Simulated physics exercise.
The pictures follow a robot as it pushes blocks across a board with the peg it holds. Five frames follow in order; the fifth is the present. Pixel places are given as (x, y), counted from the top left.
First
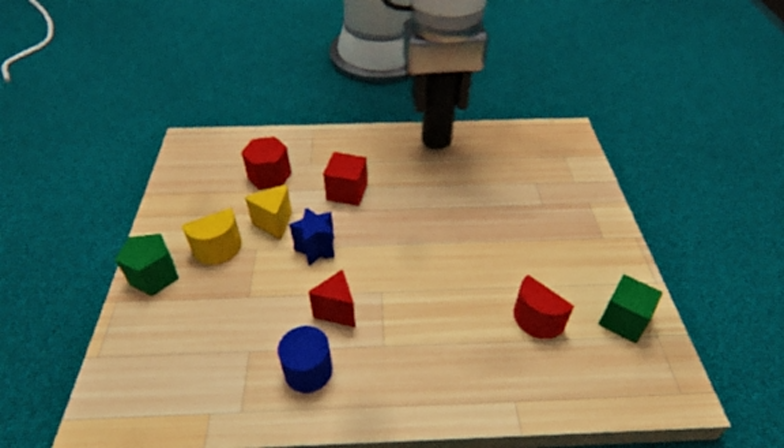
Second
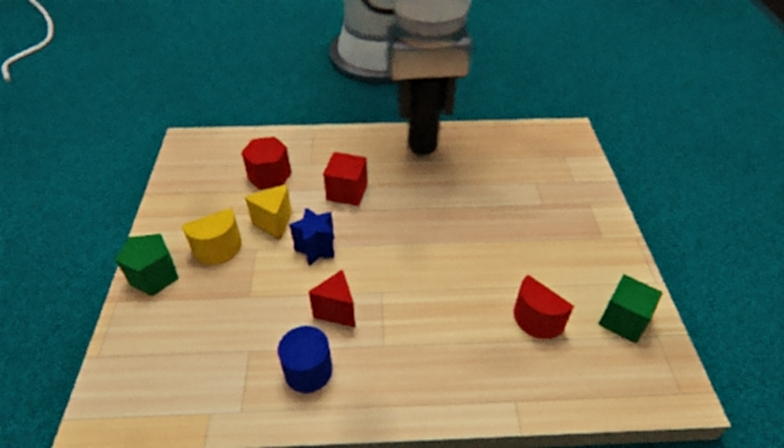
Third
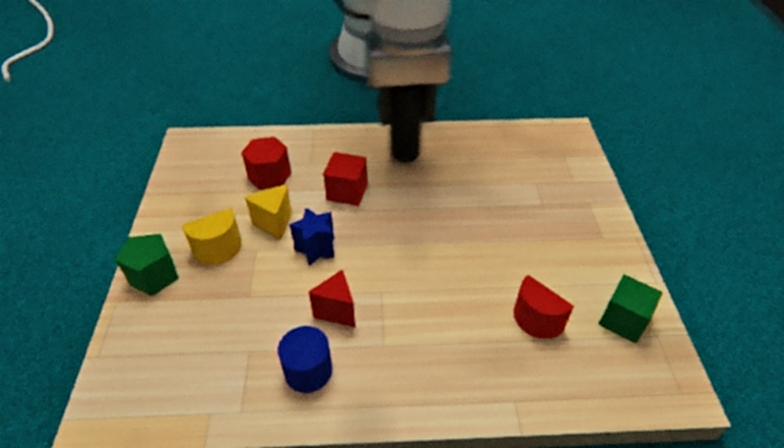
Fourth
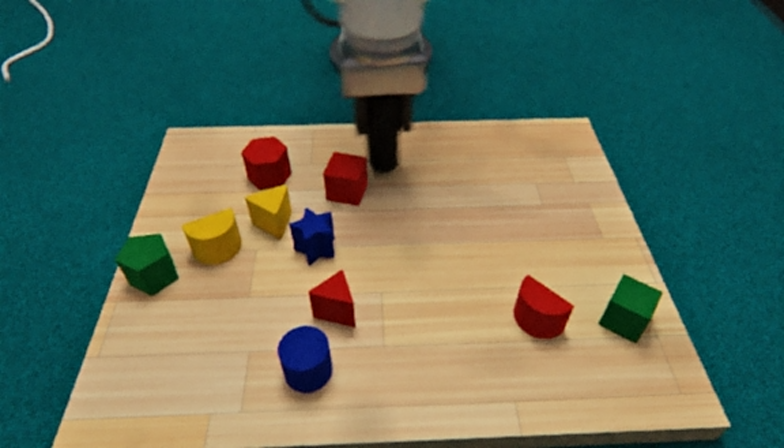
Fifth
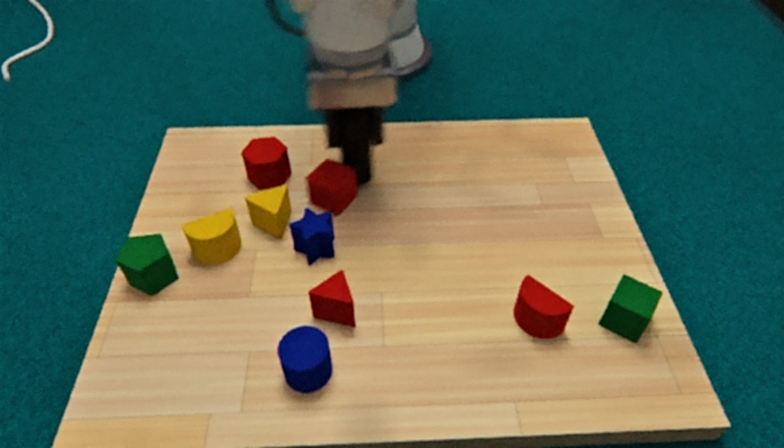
On a wooden board set over a teal surface, colored blocks sit scattered while a robot arm holds a dark peg near the back edge. The arm moves left and slightly forward to the red cube, then nudges it a little left and turns it, while the other blocks stay still.
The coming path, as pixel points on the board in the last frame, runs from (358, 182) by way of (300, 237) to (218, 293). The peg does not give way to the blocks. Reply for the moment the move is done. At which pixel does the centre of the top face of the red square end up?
The centre of its top face lies at (241, 212).
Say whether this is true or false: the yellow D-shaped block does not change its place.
False.
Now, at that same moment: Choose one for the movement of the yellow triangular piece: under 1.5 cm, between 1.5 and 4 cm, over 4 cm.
Travels over 4 cm.
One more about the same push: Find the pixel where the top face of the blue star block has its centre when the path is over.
Around (304, 240).
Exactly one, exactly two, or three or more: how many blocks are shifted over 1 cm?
By the end of the path, three or more blocks have moved more than about a centimetre.
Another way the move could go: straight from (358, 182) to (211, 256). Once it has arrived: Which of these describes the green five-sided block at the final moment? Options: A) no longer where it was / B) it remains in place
The answer is A.
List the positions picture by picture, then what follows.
In the first frame, peg tip at (437, 140); block tops, yellow D-shaped block at (210, 225); yellow triangular piece at (269, 198); blue star block at (313, 223); red square at (345, 165).
In the second frame, peg at (423, 145); blocks unchanged.
In the third frame, peg at (405, 152); blocks unchanged.
In the fourth frame, peg at (383, 162); blocks unchanged.
In the fifth frame, peg at (357, 175); yellow D-shaped block at (210, 225); yellow triangular piece at (269, 198); blue star block at (313, 223); red square at (331, 174).
The first path, step by step. One third of the way, peg at (321, 211); yellow D-shaped block at (207, 226); yellow triangular piece at (247, 203); blue star block at (310, 226), turned 20° anticlockwise; red square at (280, 200), turned 55° clockwise.
Two thirds of the way, peg at (274, 248); yellow D-shaped block at (193, 227), turned 60° anticlockwise; yellow triangular piece at (218, 200), turned 25° clockwise; blue star block at (304, 240), turned 75° anticlockwise; red square at (244, 212), turned 95° clockwise.
At the end, peg at (215, 286); yellow D-shaped block at (193, 227), turned 60° anticlockwise; yellow triangular piece at (217, 198), turned 30° clockwise; blue star block at (304, 240), turned 75° anticlockwise; red square at (241, 212), turned 100° clockwise.
